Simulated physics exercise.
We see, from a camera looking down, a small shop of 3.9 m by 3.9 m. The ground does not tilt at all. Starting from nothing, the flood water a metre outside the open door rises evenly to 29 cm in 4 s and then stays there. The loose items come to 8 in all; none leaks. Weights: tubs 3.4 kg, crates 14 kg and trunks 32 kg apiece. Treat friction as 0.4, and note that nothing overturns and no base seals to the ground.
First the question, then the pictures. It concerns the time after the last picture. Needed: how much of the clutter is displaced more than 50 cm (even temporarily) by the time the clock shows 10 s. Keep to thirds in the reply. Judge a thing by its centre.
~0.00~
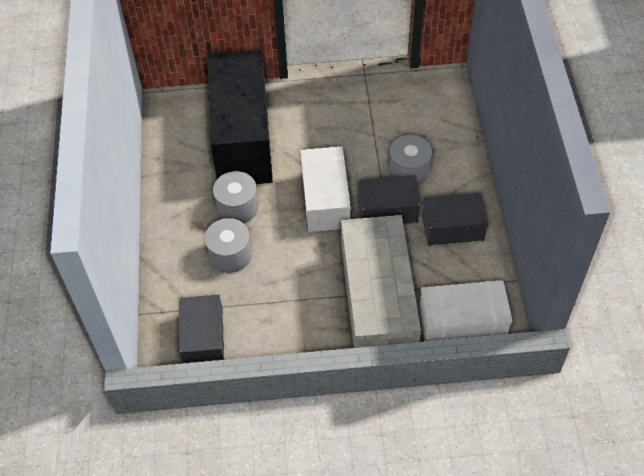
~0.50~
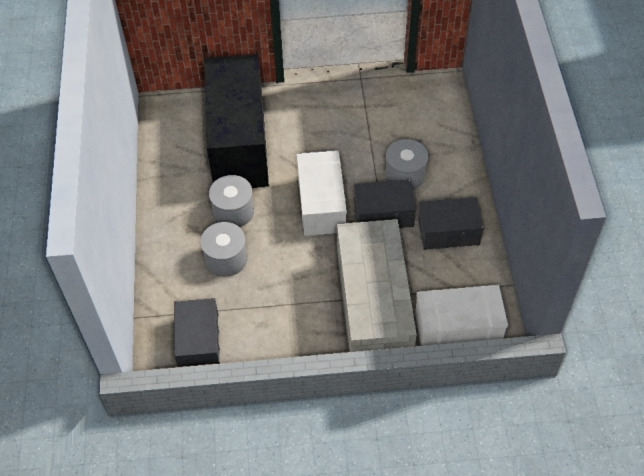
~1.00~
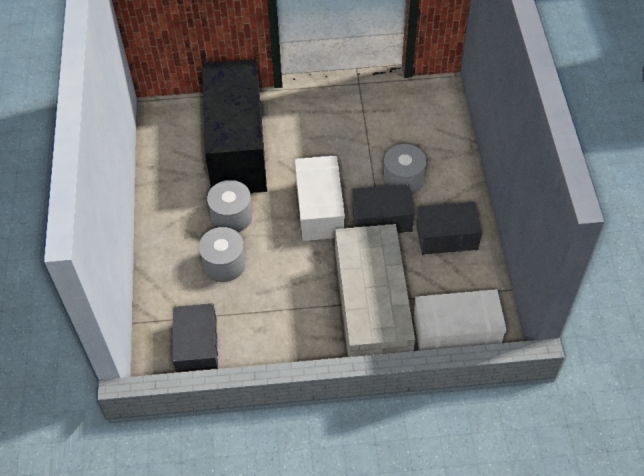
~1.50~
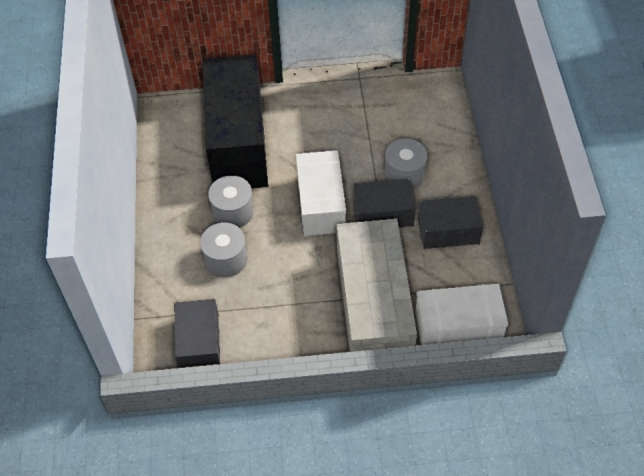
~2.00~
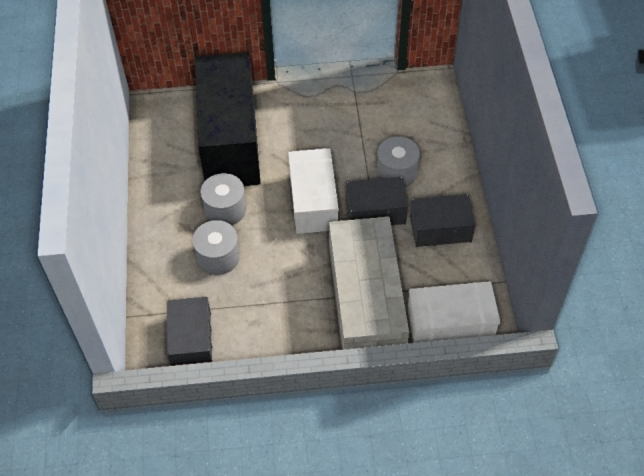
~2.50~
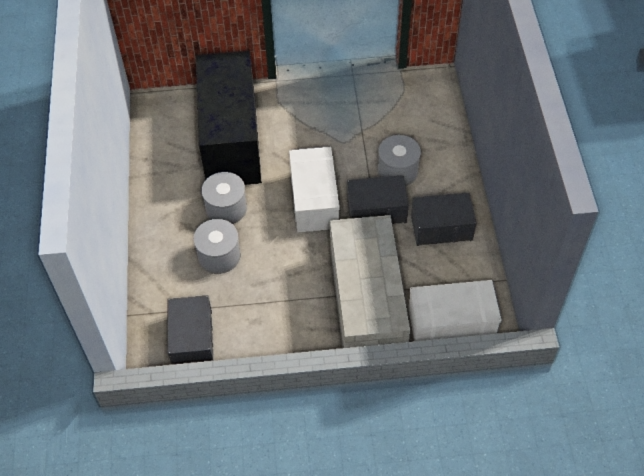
My answer: Two thirds or more.
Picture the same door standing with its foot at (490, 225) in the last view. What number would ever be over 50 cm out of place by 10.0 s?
Then it comes to 8 of them.
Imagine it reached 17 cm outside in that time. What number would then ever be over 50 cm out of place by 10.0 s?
In that case 6 of them.
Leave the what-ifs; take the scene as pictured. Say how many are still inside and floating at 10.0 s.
Of them, 7.
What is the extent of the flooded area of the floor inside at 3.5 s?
The covered patch comes to about 3.5 m2.
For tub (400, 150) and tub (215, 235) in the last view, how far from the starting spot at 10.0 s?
Respectively 100 and 200 centimetres.
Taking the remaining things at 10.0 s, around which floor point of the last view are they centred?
Mean position approx. (305, 211).
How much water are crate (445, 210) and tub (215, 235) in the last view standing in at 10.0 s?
Some 23 cm at the first, some 13 cm at the second.
After 3.5 s 0 of 8 are over 50 cm from their spots; 0 afloat.
After 4.5 s 1 of 8 are over 50 cm from their spots; 1 afloat.
After 7.0 s 5 of 8 are over 50 cm from their spots; 7 afloat.
After 10.0 s 4 of 8 are over 50 cm from their spots, and 6 have been at some point; 7 afloat.
